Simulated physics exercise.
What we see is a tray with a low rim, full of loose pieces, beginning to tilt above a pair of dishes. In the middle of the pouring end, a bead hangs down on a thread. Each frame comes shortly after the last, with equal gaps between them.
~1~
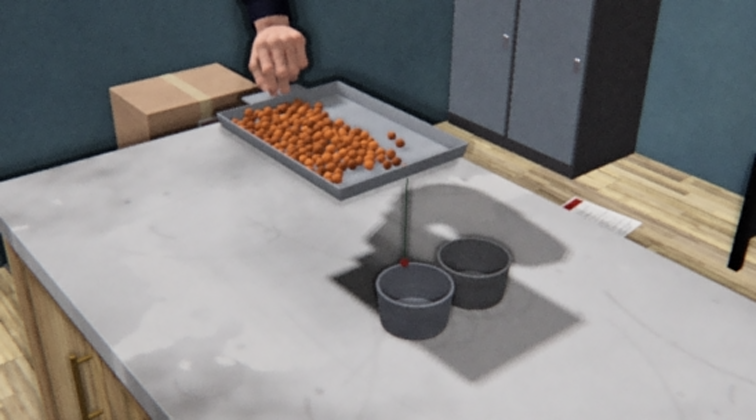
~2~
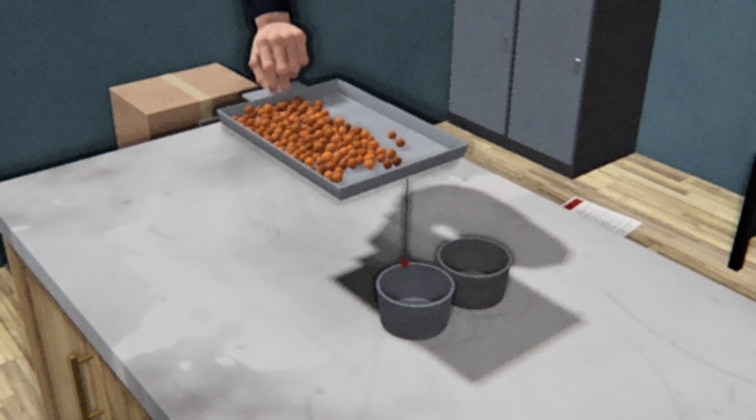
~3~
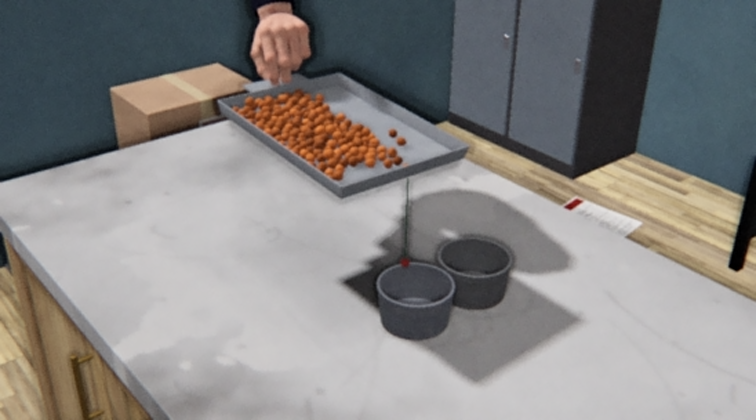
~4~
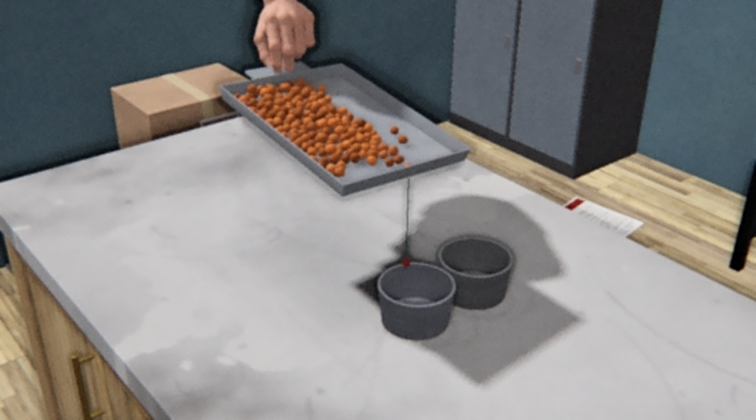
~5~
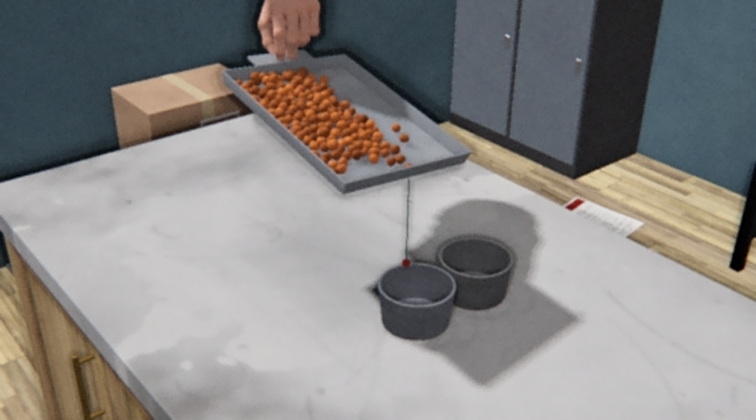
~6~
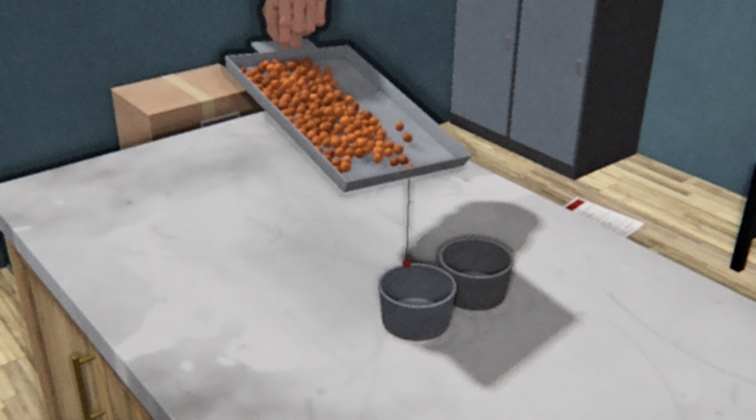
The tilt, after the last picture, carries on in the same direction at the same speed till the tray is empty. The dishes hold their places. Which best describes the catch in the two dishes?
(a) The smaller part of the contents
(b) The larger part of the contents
b.
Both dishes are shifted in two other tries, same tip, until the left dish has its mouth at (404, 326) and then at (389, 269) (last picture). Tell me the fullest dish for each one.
Trial one goes to the right of the two, trial two to the right of the two.
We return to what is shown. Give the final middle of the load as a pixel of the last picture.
Around (468, 285).
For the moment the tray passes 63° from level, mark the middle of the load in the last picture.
At about (430, 141).
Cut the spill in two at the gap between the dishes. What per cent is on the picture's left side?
Reading: Around 20 %.
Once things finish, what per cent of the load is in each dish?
The left dish keeps near 10 in a hundred, the right dish near 70 in a hundred.
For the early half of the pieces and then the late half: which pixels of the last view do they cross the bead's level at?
I'd say around (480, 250) at first, then around (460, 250).
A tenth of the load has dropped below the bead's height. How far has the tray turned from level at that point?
Roughly 65 degrees of tilt.
Just after the last frame, tray tipped steeply; the larger part on the tray; about a tenth in the right dish; just a few outside both; about a tenth in the air.
A moment on, tray tipped past a quarter turn; roughly half on the tray; about a tenth in the left dish; roughly a quarter in the right dish; about a tenth outside both; roughly a quarter in the air.
Further on, tray tipped past a quarter turn; about a tenth in the left dish; roughly two thirds in the right dish; roughly a quarter outside both.
When it is over, tray tipped past a quarter turn; about a tenth in the left dish; roughly two thirds in the right dish; roughly a quarter outside both.
